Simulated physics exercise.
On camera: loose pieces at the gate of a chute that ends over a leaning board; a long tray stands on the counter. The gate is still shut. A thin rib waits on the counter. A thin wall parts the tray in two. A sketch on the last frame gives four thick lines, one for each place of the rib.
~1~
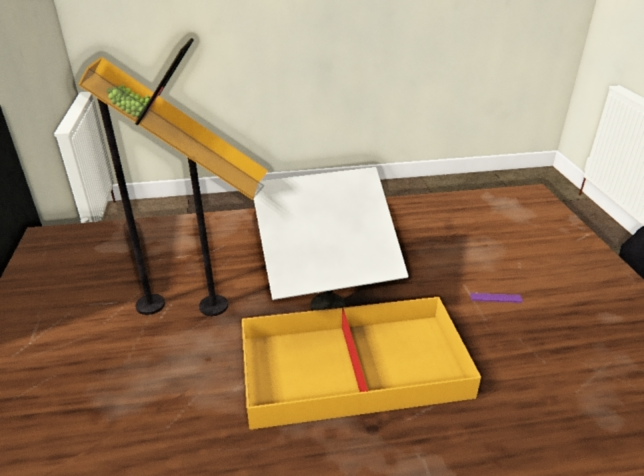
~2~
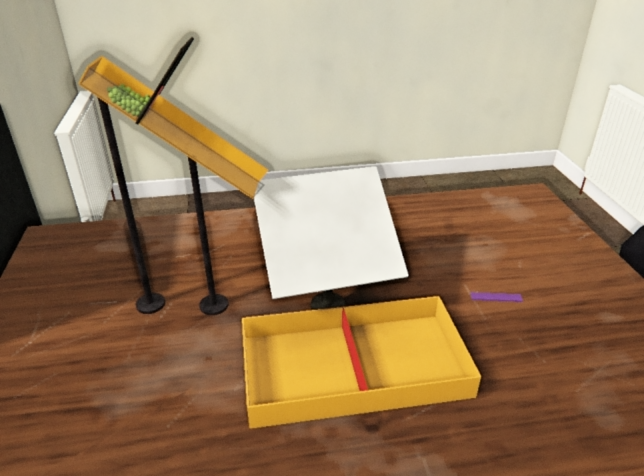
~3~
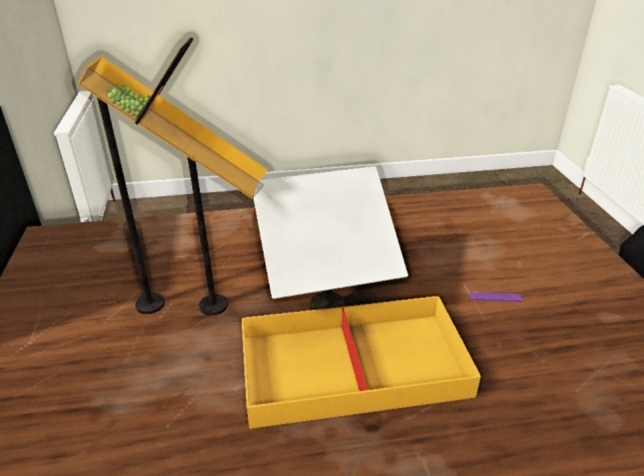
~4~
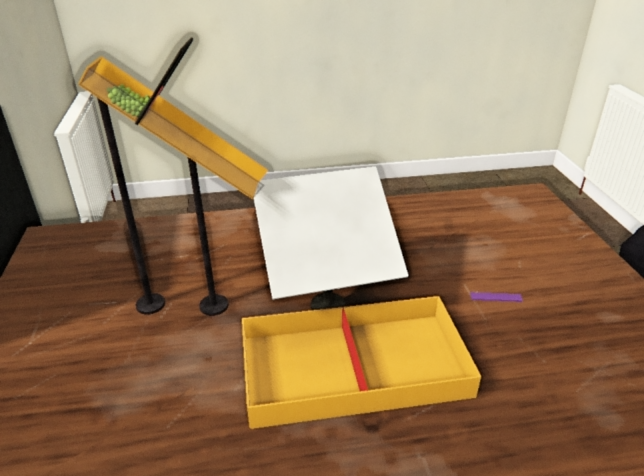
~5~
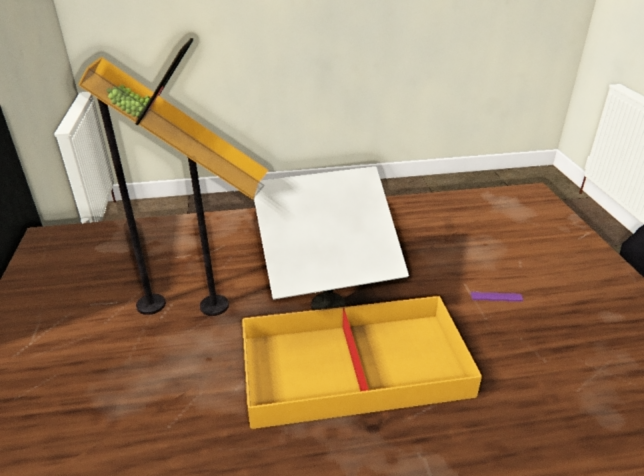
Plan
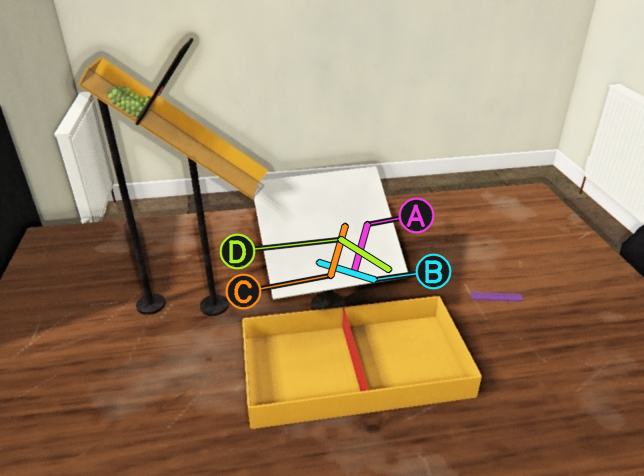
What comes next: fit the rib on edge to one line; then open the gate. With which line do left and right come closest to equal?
Line A does it best.
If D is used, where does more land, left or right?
Right.
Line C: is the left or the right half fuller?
More lands on the left.
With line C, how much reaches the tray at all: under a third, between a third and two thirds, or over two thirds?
Over two thirds.
On the marked copy, line A from (367, 224) to (353, 272); line B from (319, 262) to (374, 279); line C from (345, 226) to (330, 275); line D from (340, 239) to (388, 269).
With A, of what is caught, about half in the left half, about half in the right.
With B, of what is caught, about a quarter in the left half, most in the right.
With C, of what is caught, nearly all in the left half, a stray few in the right.
With D, of what is caught, a small part in the left half, most in the right.
